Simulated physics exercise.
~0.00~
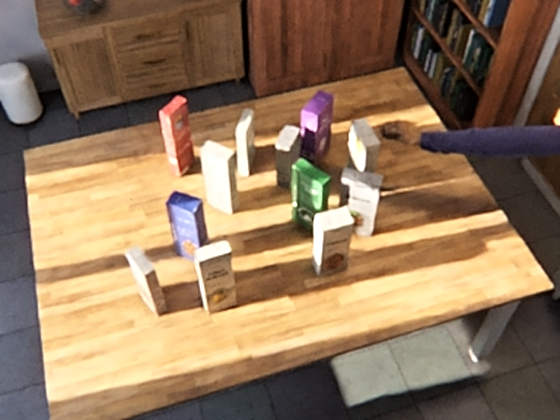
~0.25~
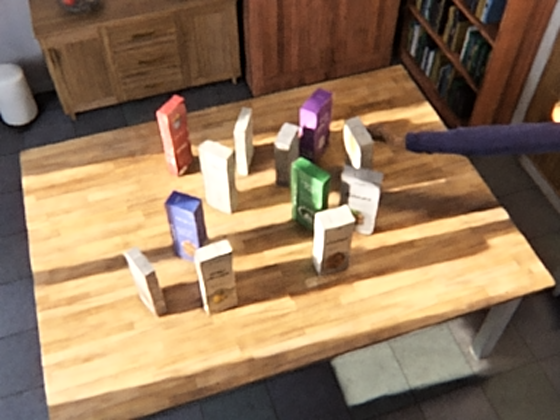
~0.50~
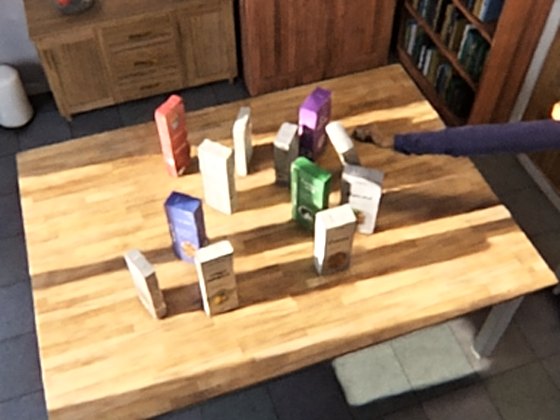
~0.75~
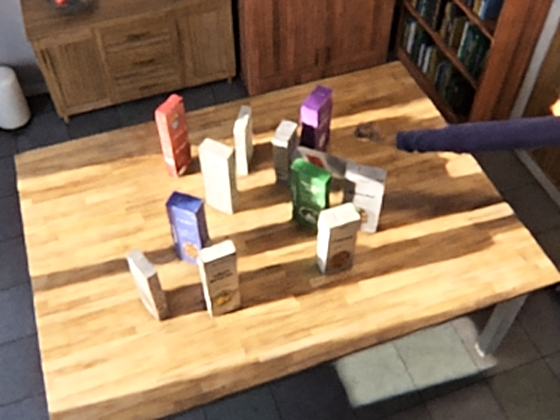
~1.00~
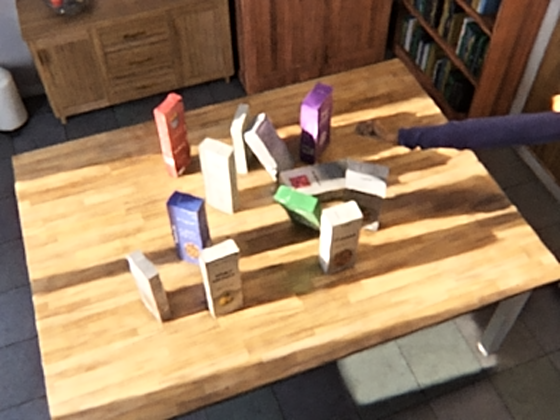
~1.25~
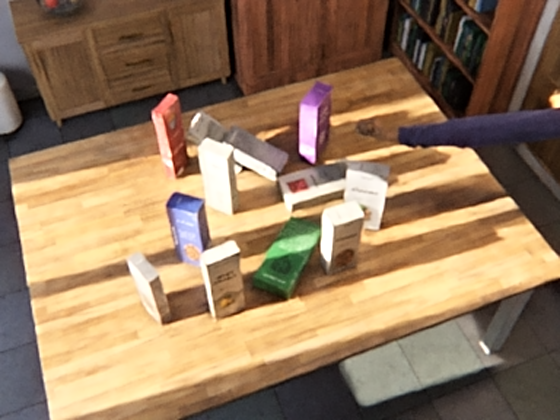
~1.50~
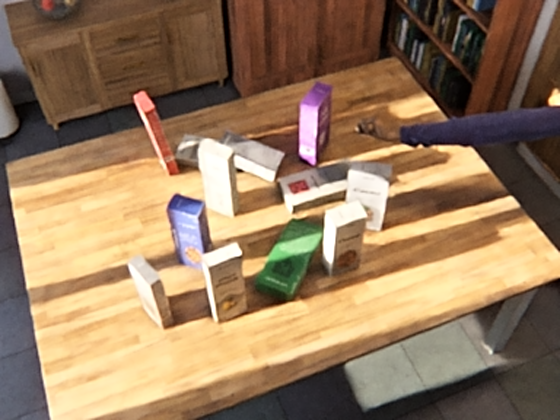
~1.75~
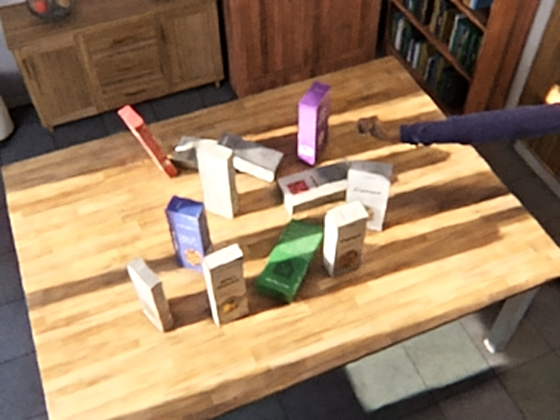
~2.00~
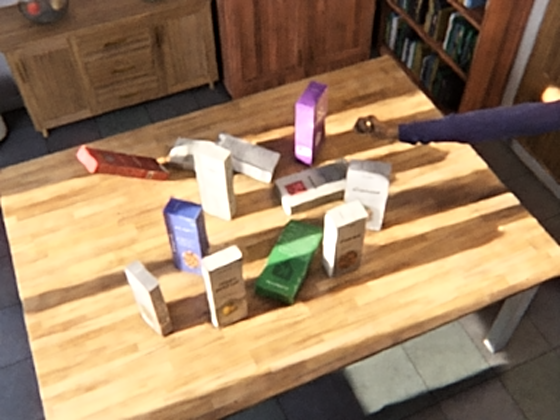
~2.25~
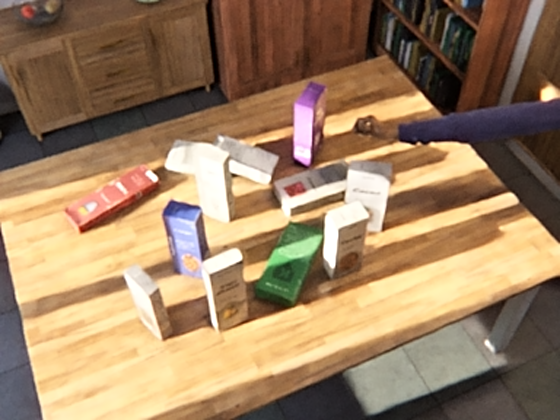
On a wooden table in a room with bookshelves, a dark-sleeved arm nudged a pale box at the right, which toppled leftward; the green box and two pale ones went down, then the red box fell last, while the purple and blue ones stayed standing.
